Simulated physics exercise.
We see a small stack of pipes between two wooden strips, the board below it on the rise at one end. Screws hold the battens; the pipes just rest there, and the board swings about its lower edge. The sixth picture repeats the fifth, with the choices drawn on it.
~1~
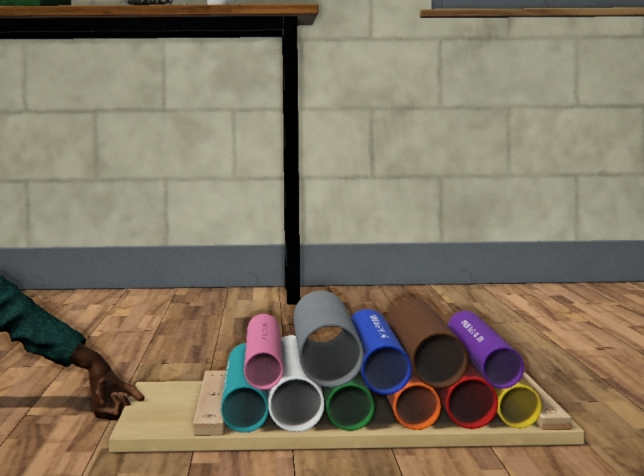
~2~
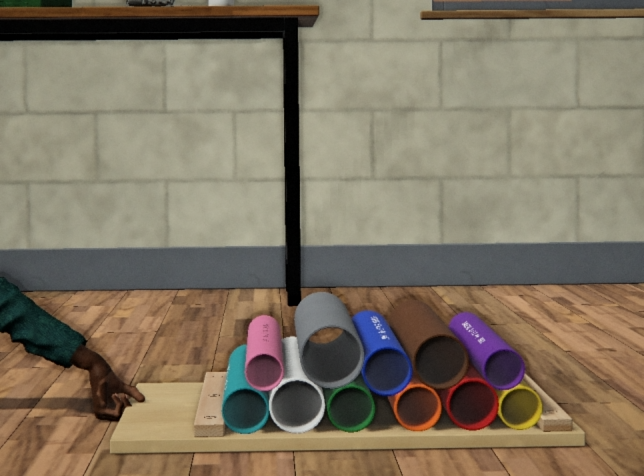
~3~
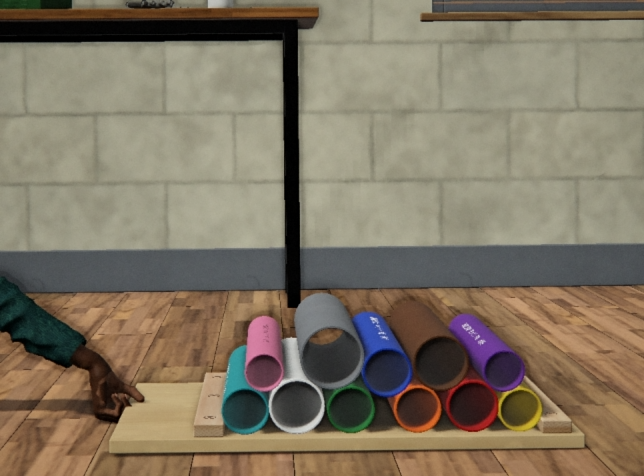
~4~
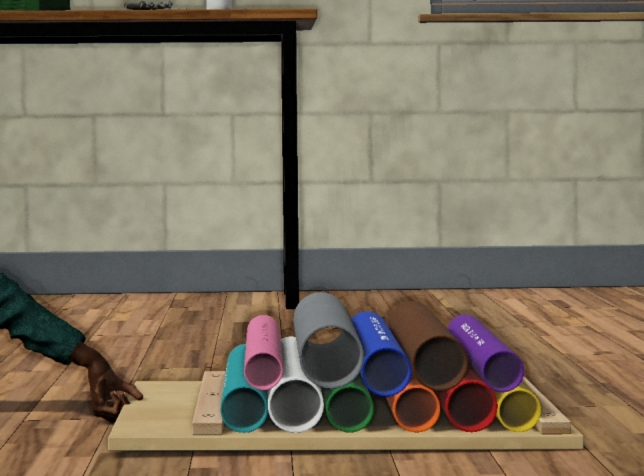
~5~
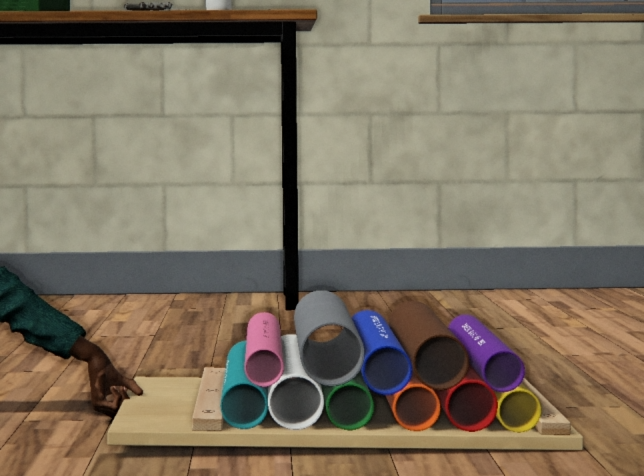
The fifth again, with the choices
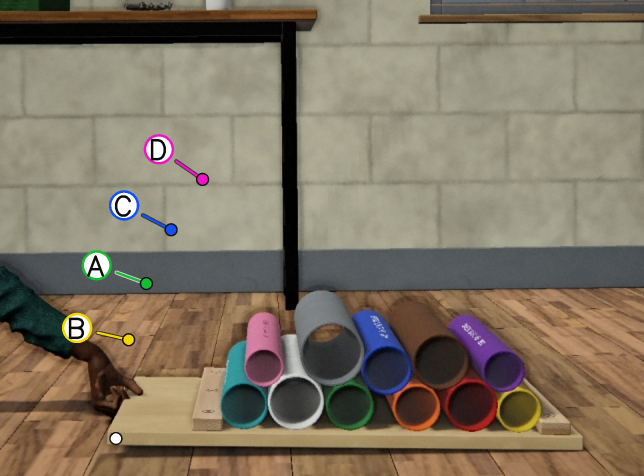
A hand in a dark green sleeve reaches in from the left to the end of a pale board on a wooden floor, seen from the front before a block wall and black table leg. Pink, grey, blue, brown and purple pipes rest above turquoise, white, green, orange, red and yellow ones, between wooden strips. The board's left end rises very slightly, while the pipes barely shift.
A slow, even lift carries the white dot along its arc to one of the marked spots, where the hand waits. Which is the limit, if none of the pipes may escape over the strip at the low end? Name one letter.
It can be raised to B.
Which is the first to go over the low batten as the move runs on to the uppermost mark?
First is the purple one.
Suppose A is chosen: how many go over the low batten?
The count is four.
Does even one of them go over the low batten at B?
At B: No.
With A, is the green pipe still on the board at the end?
Yes, with A.
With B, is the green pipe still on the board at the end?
Yes.
On the copy, A at (146, 283); B at (129, 340); C at (171, 230); D at (203, 179); the white dot at (116, 439).
On B. First, board at 12°.
Then, board at 14°.
Finally, board at 14°, none over the low batten.
By contrast, A four over the low batten (brown, blue, purple, grey); C four over the low batten (brown, blue, purple, grey); D eleven over the low batten.
